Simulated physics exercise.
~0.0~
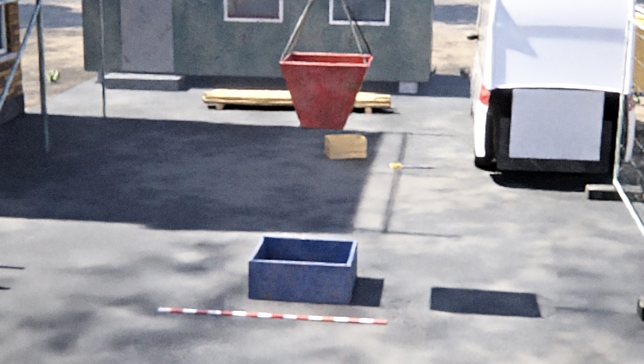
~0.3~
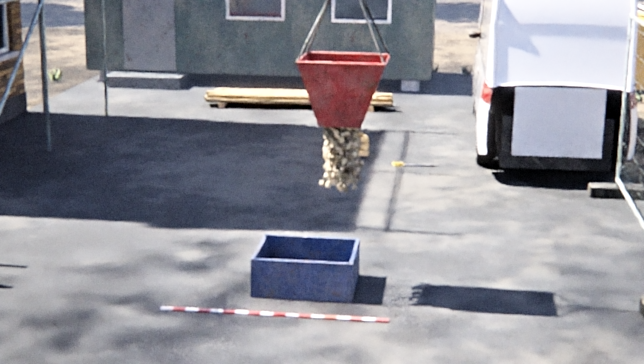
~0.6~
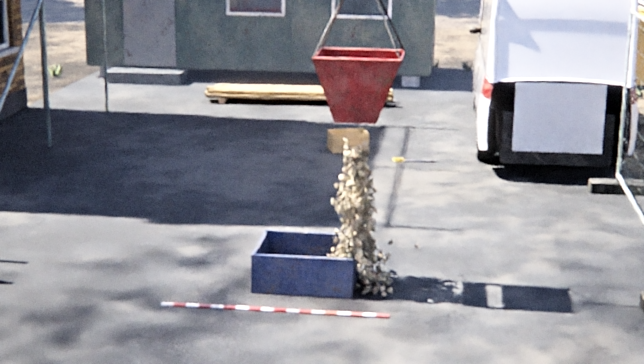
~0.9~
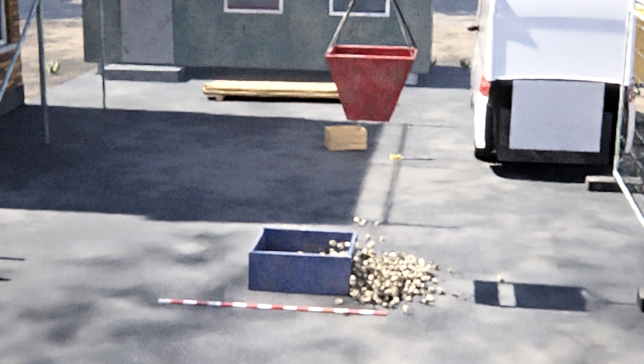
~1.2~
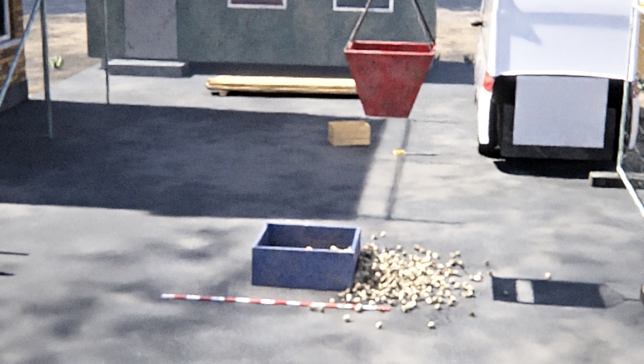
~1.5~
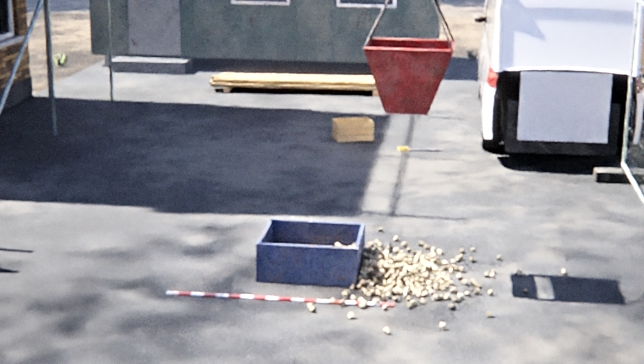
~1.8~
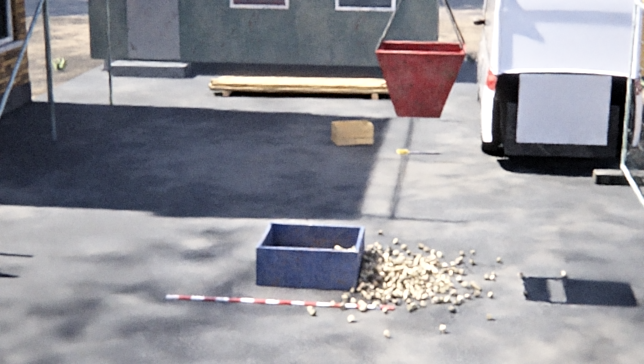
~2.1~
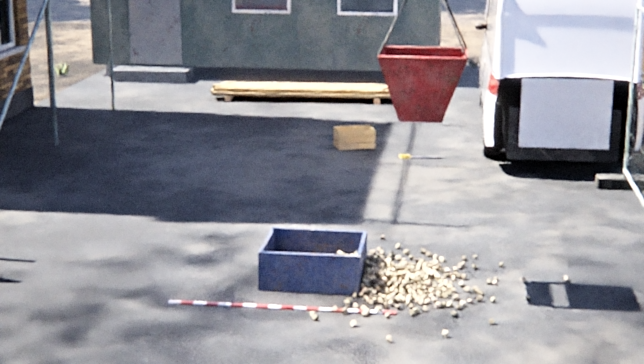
A red skip moves right, dropping stones partly into a blue bin, most landing beside it.
